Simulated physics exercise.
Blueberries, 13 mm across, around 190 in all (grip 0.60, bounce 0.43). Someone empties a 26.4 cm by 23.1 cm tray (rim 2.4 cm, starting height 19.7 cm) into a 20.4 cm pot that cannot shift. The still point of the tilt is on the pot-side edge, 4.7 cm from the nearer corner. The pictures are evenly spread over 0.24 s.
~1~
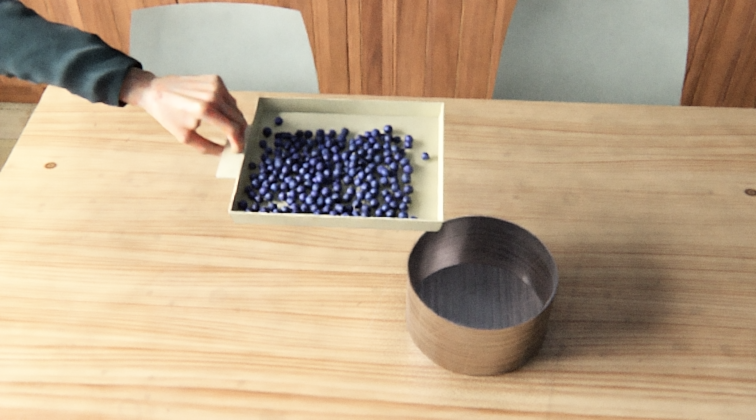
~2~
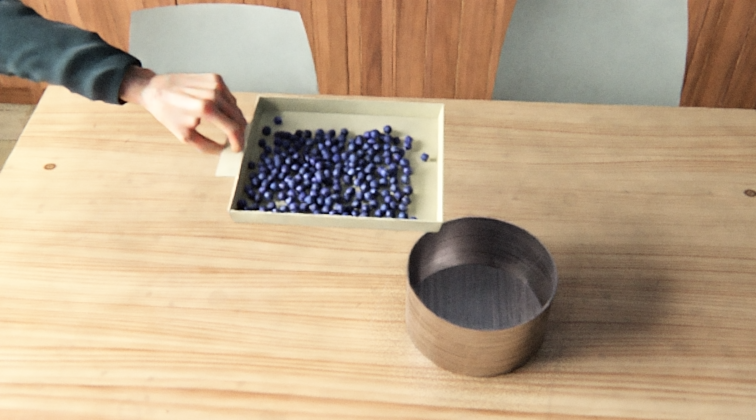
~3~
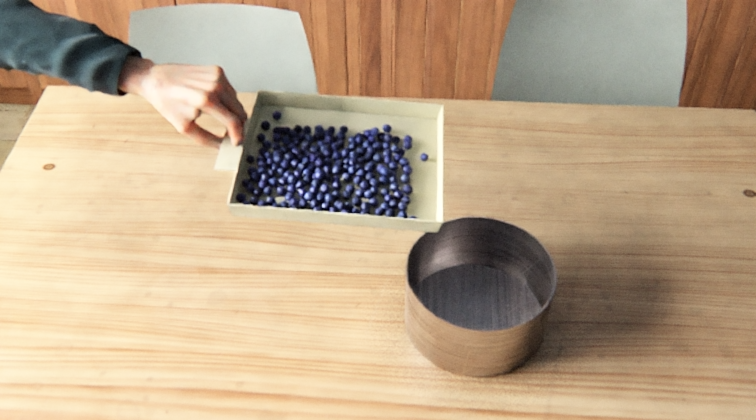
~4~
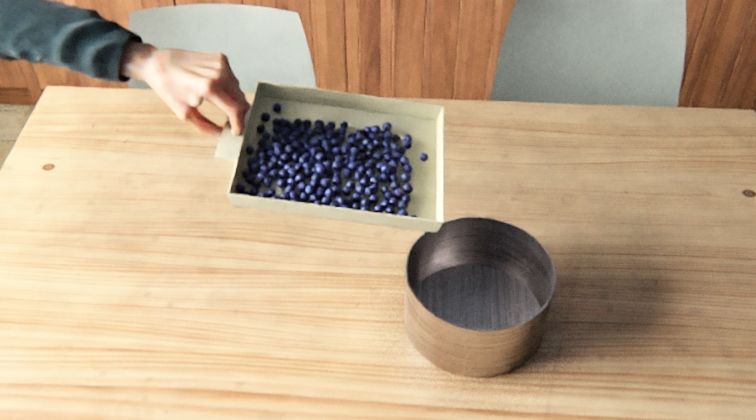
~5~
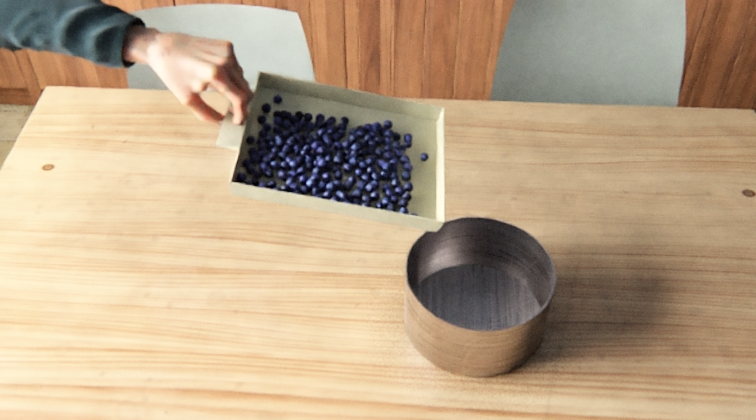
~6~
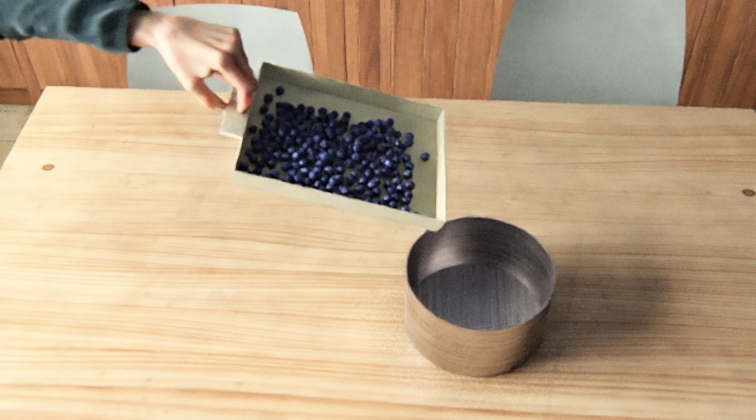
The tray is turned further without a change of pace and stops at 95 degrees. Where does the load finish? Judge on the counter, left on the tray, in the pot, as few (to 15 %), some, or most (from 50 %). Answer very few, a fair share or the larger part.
Counter: The larger part, tray: Very few, pot: A fair share.
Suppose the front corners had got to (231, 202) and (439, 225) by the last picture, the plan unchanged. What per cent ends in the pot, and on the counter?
Pot 55, counter 45.
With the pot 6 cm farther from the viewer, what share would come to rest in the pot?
In that case some 65 per cent.
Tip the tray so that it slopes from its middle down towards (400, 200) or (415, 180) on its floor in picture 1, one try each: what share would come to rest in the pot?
About 90 and 85 per cent.
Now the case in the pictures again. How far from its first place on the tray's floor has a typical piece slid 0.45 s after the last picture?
Roughly 9 cm.
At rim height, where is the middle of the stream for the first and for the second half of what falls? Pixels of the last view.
At about (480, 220), then at (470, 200).
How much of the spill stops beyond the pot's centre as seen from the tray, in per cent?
Roughly 60 per cent.
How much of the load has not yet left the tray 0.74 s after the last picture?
Some 90 per cent of the load.
Then, 0.45 s after the last picture, tilt 54 degrees; the tray holds 100 %, the pot 0 %.
Then, 0.74 s after the last picture, tilt 79 degrees; the tray holds 90 %, the pot 0 %.
Then, 1.14 s after the last picture, tilt 95 degrees; the tray holds 30 %, the pot 20 %.
In the end, counter 60 %, tray 0 %, pot 40 %.
